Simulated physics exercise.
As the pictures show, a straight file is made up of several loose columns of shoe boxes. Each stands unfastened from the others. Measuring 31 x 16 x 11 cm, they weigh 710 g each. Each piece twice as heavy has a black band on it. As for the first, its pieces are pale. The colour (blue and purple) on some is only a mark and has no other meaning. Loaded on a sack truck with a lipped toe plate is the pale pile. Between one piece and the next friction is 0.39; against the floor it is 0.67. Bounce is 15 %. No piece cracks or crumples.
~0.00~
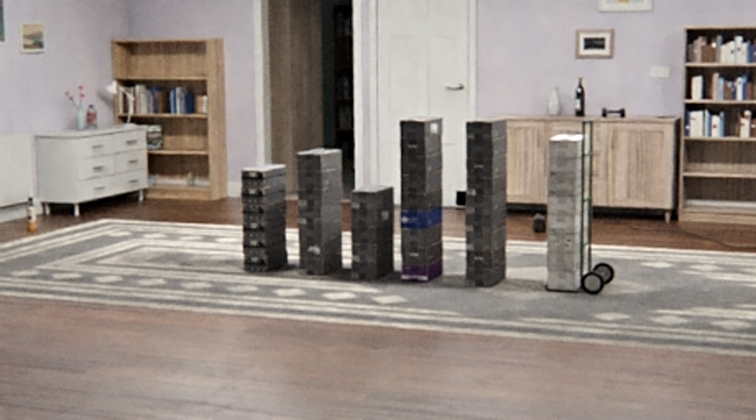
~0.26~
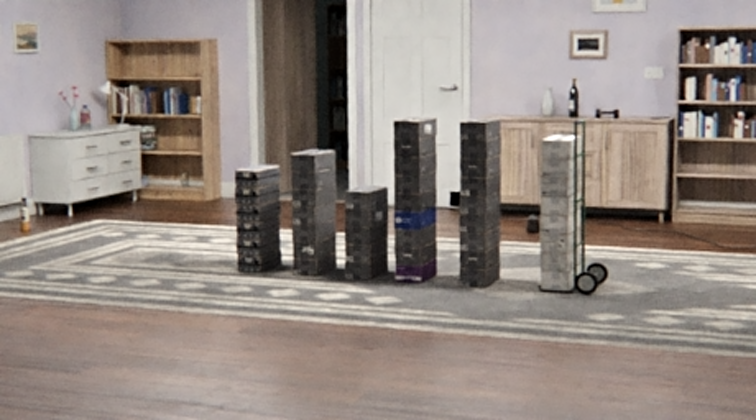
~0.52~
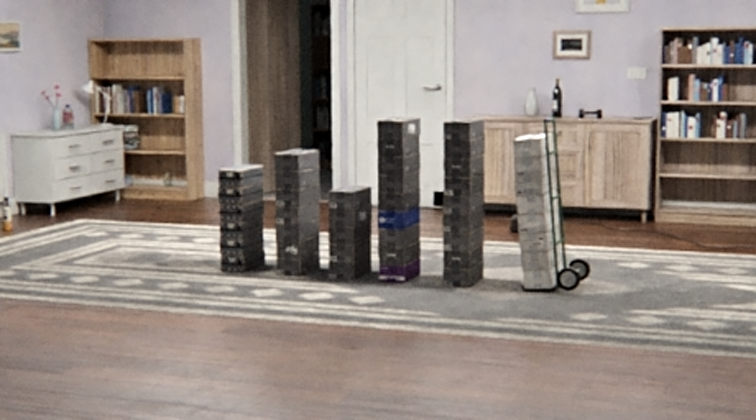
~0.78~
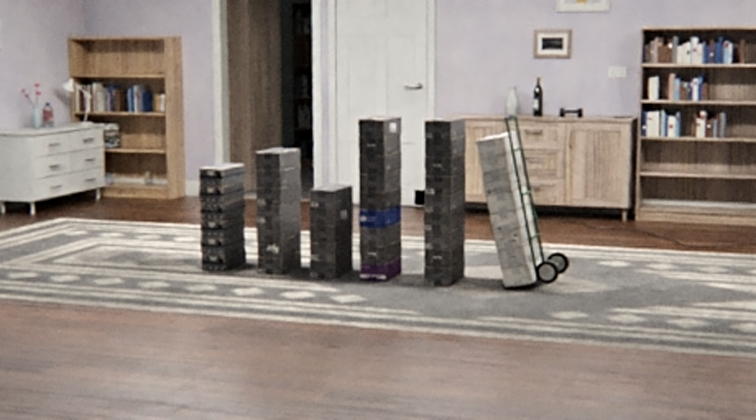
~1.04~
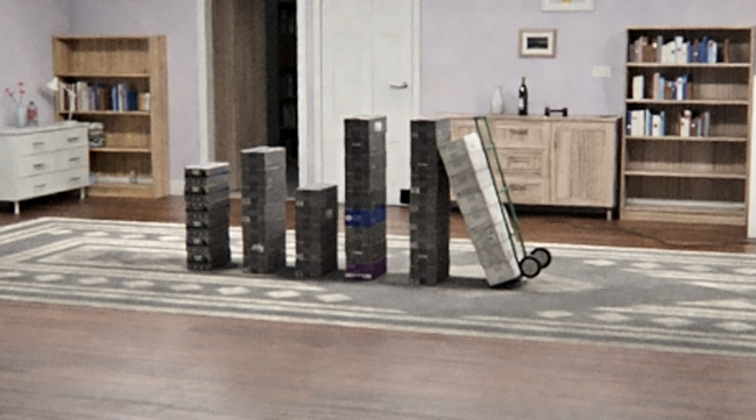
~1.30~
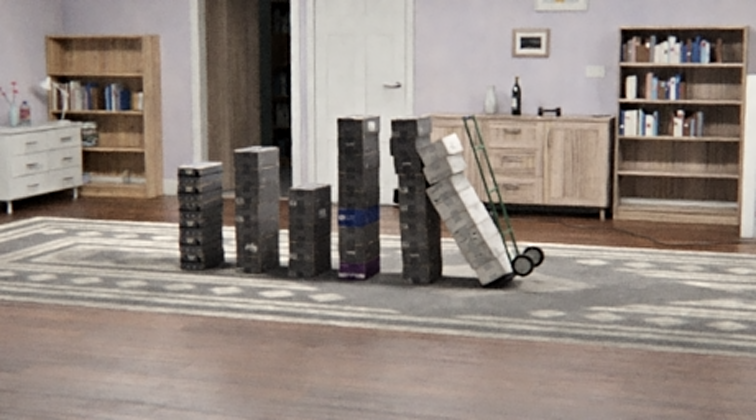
In a lilac-walled room with bookcases, a sideboard and a patterned grey rug on a wooden floor, seen from the front at a distance, the camera pans slightly right. Five dark stacks of boxes, one with blue and purple pieces, stand left of a pale stack on a wheeled truck. The truck tilts left, and the pale stack leans into the nearest dark one, shifting its upper boxes leftward.
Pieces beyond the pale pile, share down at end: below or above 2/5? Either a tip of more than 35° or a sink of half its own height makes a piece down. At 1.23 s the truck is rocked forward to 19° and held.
Above 2/5.
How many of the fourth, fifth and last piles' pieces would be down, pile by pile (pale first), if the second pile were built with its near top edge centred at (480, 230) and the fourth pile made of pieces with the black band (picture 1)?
Pile by pile that makes fourth 0, fifth 0, last 0.
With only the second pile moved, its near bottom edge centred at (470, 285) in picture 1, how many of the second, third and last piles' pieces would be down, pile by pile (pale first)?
Second 8; third 8; last 6.
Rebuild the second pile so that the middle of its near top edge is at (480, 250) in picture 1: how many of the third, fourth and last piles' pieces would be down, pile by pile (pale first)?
The tally would be third 0, then fourth 0, then last 0.
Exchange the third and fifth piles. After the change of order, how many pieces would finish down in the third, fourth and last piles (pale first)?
After the swap, the third pile would have 6 down, the fourth 5 and the last 6.
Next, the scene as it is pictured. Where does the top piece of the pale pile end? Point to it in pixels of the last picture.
Look for the top piece around pixel (364, 213).
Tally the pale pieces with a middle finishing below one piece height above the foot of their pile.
3 pieces, pale ones.
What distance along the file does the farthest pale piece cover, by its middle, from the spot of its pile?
Distance: Near 85 cm.
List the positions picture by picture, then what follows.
In the first picture (pixels give the middle of a visible side; the camera pans a little), truck frame (583, 157) 0° forward; blue box (413, 220); purple box (414, 274); none of the others has stirred.
Truck frame (576, 157) 1° forward; blue box (407, 221), in the second picture.
Truck frame (548, 154) 5° forward, top of the pale pile leaning 5°; blue box (390, 221); none of the others has stirred, in the third picture.
Truck frame (513, 151) 12° forward, top of the pale pile leaning 12°; blue box (372, 219); none of the others has stirred, in the fourth picture.
Truck frame (485, 150) 17° forward, top of the pale pile leaning 21°; blue box (357, 218); none of the others has stirred, in the fifth picture.
Truck frame (474, 150) 19° forward, top of the pale pile leaning 27°; blue box (350, 218); purple box (352, 272); steepest lean 3°, the box at (404, 128); movement in 8 of them, in the sixth picture.
After 1.70 s, 8 of the pale pile down; none of the 36 other boxes down, 14 disturbed.
After 2.08 s, 8 of the pale pile down; 11 of the 36 other boxes down; purple box 23° from how it stood; blue box 23° from how it stood.
After 2.52 s, 8 of the pale pile down; 21 of the 36 other boxes down; blue box 36° from how it stood, 13 cm lower; purple box 33° from how it stood.
After 3.04 s, 8 of the pale pile down; 33 of the 36 other boxes down; blue box 39° from how it stood, 15 cm lower; purple box 33° from how it stood.
In the end (3.7 s), 8 of the pale pile down; 34 of the 36 other boxes down; blue box 39° from how it stood, 15 cm lower; purple box 33° from how it stood. That is 94 per cent. From the last view, middles, blue box near (297, 236), purple box near (353, 261).
